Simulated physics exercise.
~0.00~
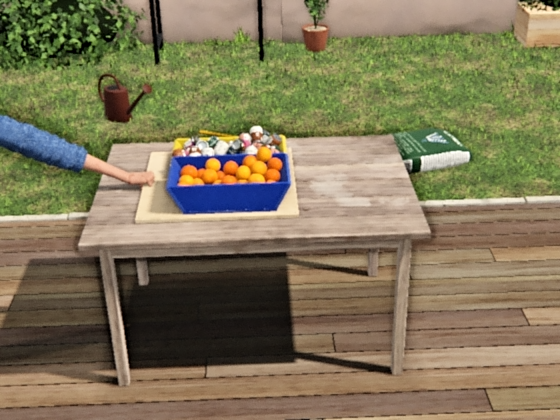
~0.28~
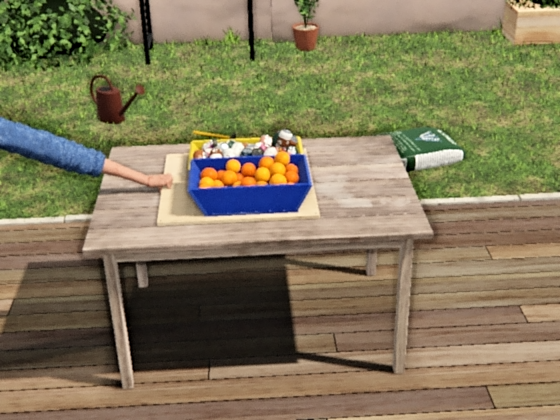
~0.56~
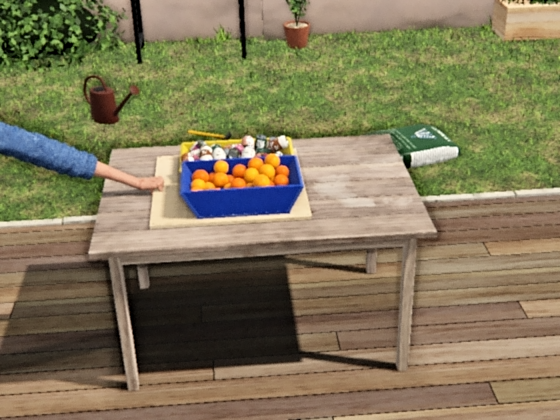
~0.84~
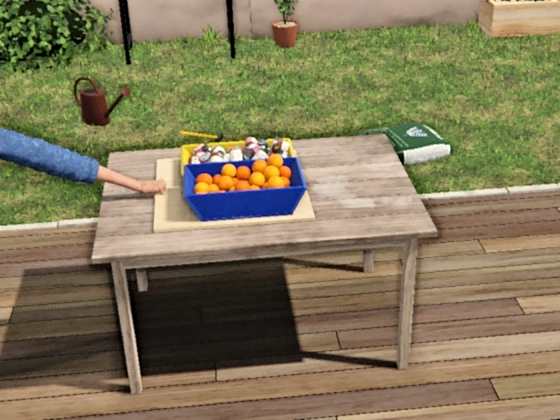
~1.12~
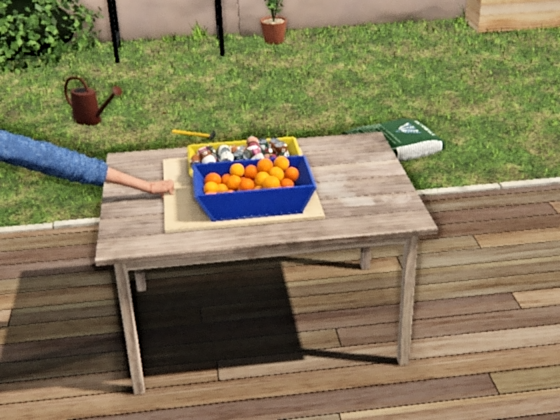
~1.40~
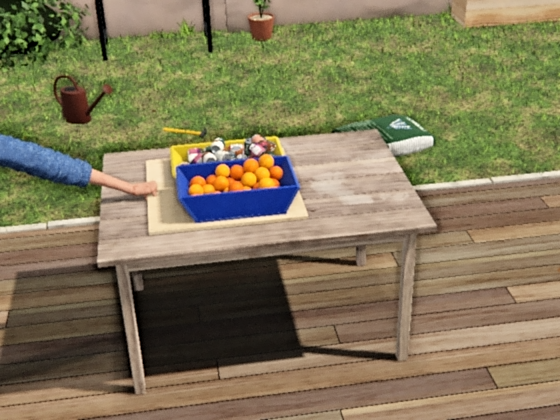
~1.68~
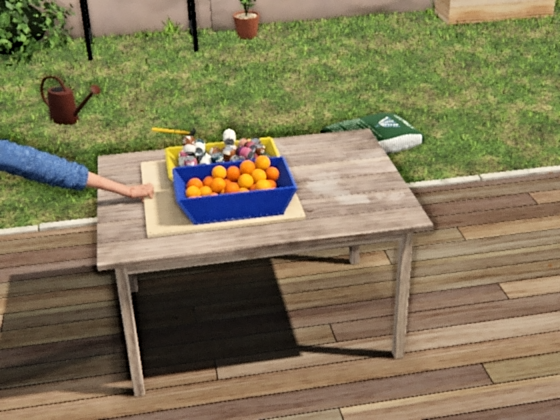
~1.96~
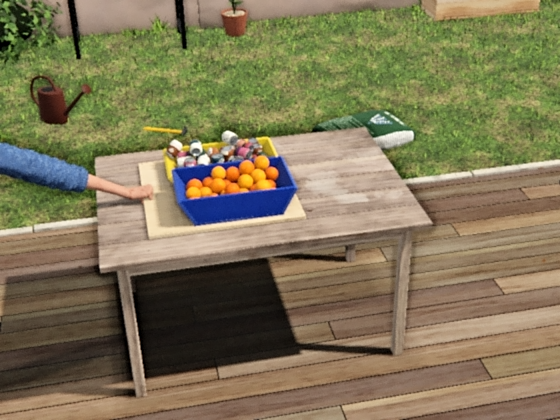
On a wooden deck beside a lawn, seen from slightly above as the view drifts slowly sideways, a weathered wooden table holds a pale board carrying two boxes. The blue box in front is heaped with oranges, and the yellow one behind it holds small cans, while a watering can, a potted plant and a green-and-white bag sit beyond. A blue-sleeved arm reaching from the left slides the board right, slightly left, then right again. It shifts back left and settles, with the oranges and cans all still in their boxes.
